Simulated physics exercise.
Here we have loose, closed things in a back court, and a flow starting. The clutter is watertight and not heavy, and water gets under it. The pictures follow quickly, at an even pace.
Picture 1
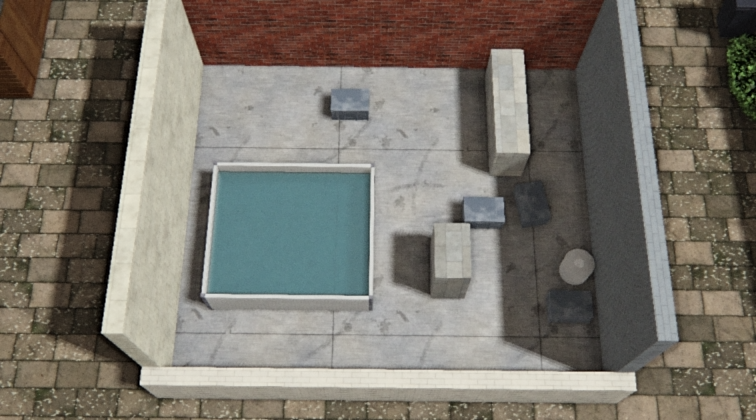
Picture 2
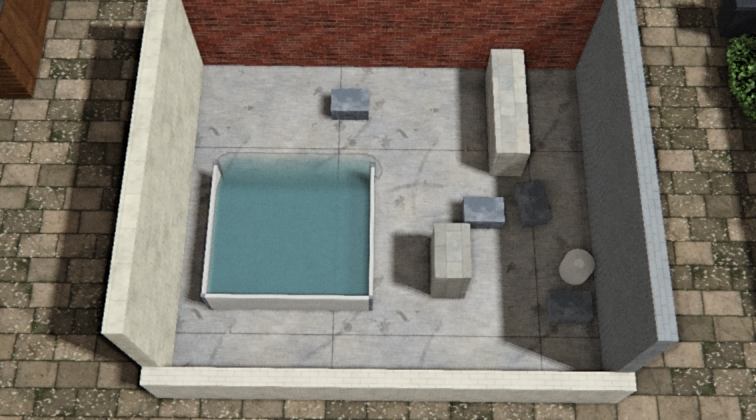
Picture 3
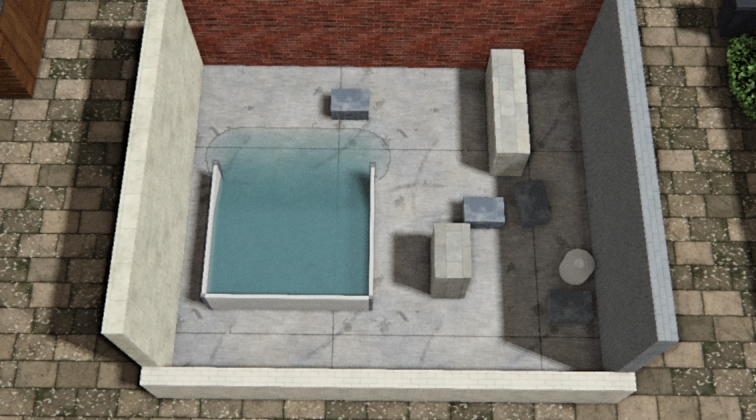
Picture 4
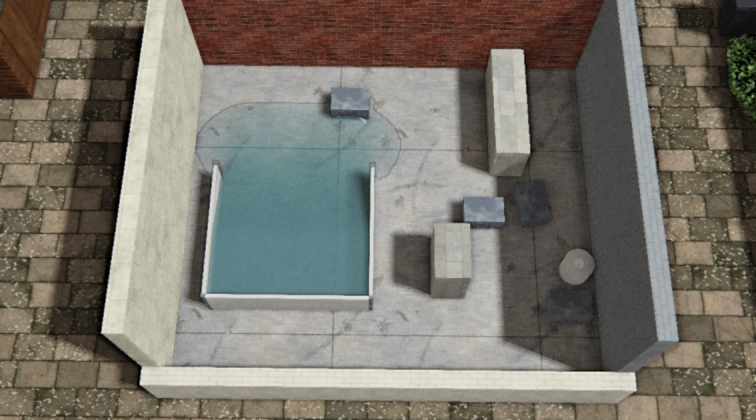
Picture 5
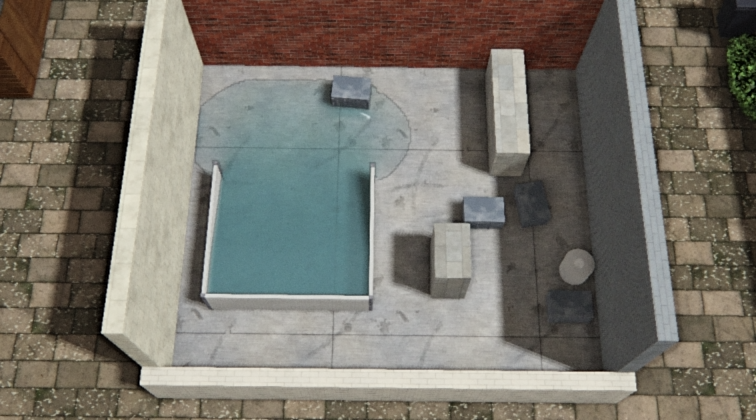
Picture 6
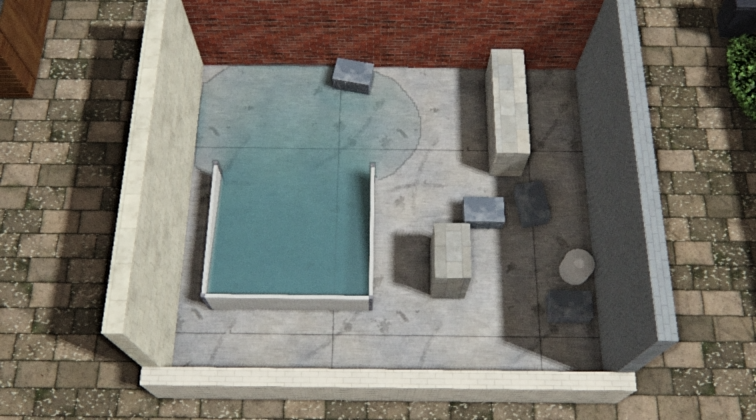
The clip opens on a walled courtyard with a brick back wall, where a low pen full of blue-green water sits among scattered blocks. The pen's back side disappears and water spreads across the paving, reaching a small grey crate and pushing it slightly toward the brick wall, while the other objects stay put.
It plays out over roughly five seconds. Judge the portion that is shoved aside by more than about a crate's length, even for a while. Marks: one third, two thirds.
That comes to one to two thirds.
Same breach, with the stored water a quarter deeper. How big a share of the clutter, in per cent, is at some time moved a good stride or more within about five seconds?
Near 40 in a hundred.
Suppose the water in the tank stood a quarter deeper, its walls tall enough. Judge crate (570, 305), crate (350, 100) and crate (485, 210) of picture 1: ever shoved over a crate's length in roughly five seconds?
In that order: Never so far, pushed that far, shifted that much.
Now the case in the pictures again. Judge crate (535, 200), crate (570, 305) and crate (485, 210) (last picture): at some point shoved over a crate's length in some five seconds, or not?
In turn: No, never so far, that far or more.
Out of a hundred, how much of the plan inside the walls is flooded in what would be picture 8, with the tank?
About 40 per cent.
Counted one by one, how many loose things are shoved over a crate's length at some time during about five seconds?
The number is 2.
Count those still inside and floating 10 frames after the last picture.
The number is 1.
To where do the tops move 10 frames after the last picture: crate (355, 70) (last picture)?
Roughly at (411, 62).
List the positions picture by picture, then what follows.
In the first picture, a crate at (350, 99) rests on the ground; a tub at (579, 263), on the bottom; 0 of 5 have shifted.
In the second picture, a crate at (350, 99) rests on the ground; a tub at (579, 263) rests on the ground; 0 of 5 have shifted.
In the third picture, a crate at (350, 99), on the bottom; a tub at (579, 263) rests on the ground; 0 of 5 have shifted.
In the fourth picture, a crate at (350, 99), on the bottom; a tub at (579, 263) rests on the ground; 0 of 5 have shifted.
In the fifth picture, a crate at (351, 87) rests on the ground, close to its start; a tub at (579, 263), on the bottom; 1 of 5 have shifted.
In the sixth picture, a crate at (353, 71) rests on the ground, a stride from its start; a tub at (579, 263) rests on the ground; 1 of 5 have shifted.
A moment on, 1 of 5 are well off their spots; 1 afloat.
Next, 1 of 5 are well off their spots; 1 afloat.
Later, 1 of 5 are well off their spots; 1 afloat.
In the end, 2 of 5 are well off their spots, and 2 have been at some point; 4 afloat.
